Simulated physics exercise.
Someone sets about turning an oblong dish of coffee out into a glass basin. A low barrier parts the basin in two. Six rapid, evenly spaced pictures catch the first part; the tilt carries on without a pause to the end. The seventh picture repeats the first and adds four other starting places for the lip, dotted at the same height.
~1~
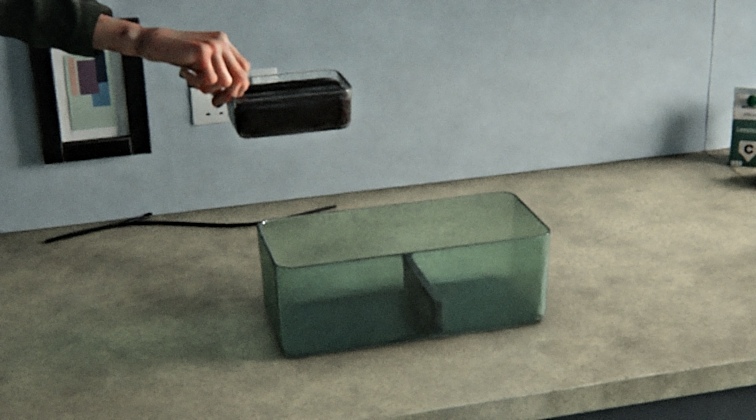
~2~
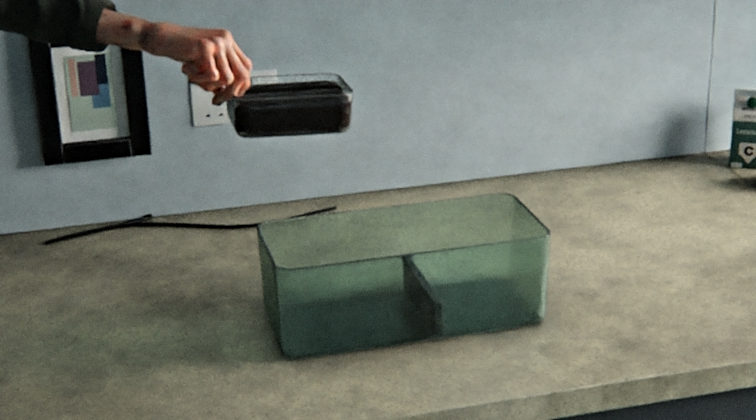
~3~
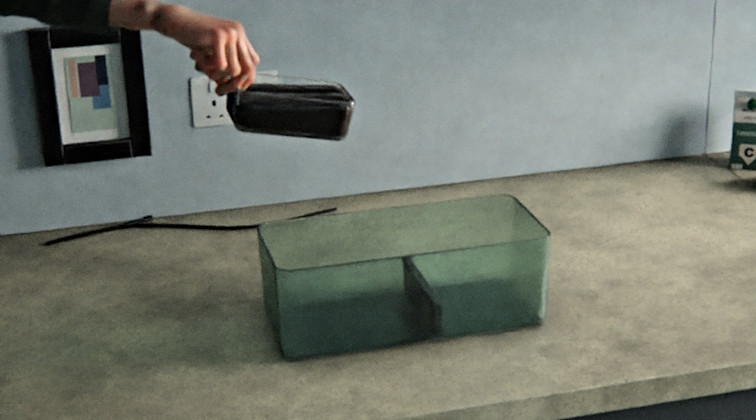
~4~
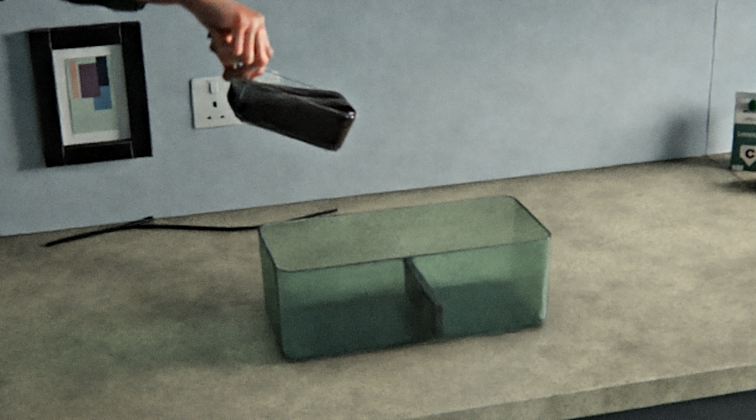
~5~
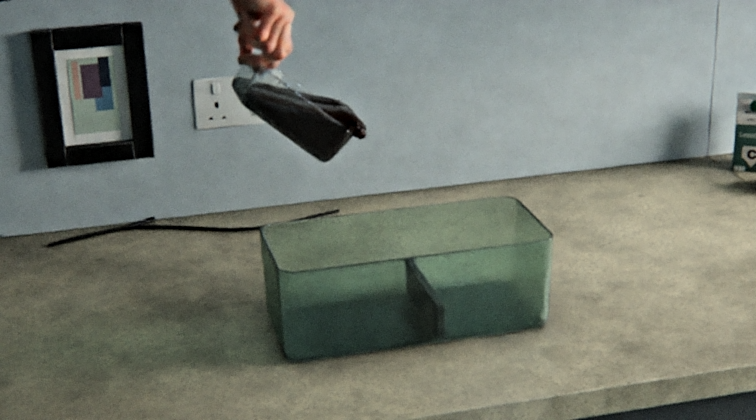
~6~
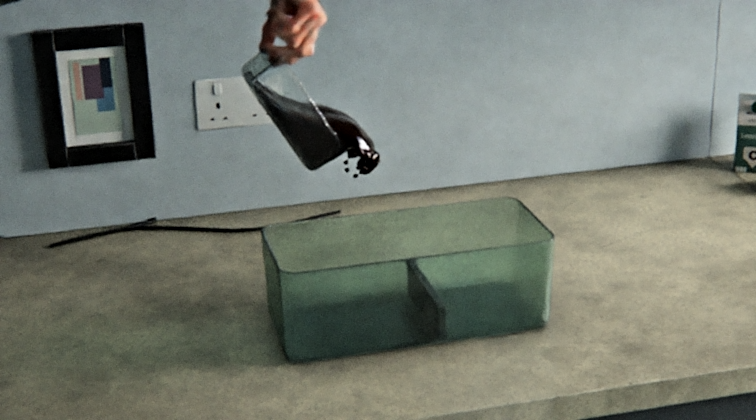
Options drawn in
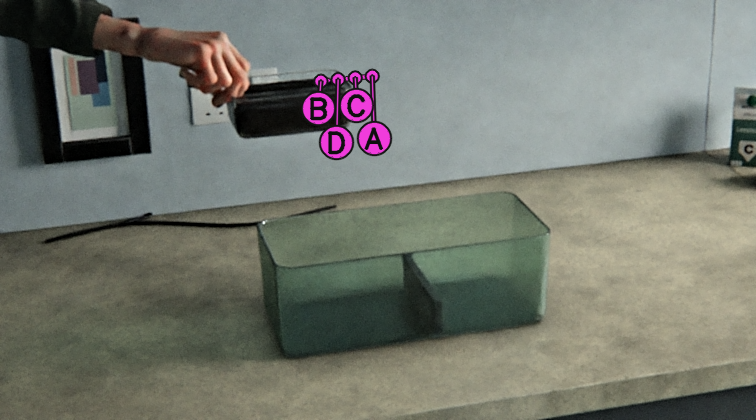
In the video, a hand holds an oblong clear dish of dark liquid above a green glass basin parted by a low barrier, then tips it steadily to the right until the liquid pours over the lip with scattered drops.
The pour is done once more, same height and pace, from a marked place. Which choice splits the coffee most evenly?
The best dot is A.
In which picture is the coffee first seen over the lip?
Picture 4.
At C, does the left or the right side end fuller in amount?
The left one.
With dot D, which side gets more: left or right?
The left side.
On the marked copy, A at (372, 76); B at (320, 81); C at (355, 77); D at (338, 79).
Choosing A, about 48 % ends left of the wall and 49 % right of it; 3 % is lost outside.
Choosing B, about 85 % ends left of the wall and 5 % right of it; 10 % is lost outside.
Choosing C, about 83 % ends left of the wall and 10 % right of it; 6 % is lost outside.
Choosing D, about 87 % ends left of the wall and 6 % right of it; 7 % is lost outside.
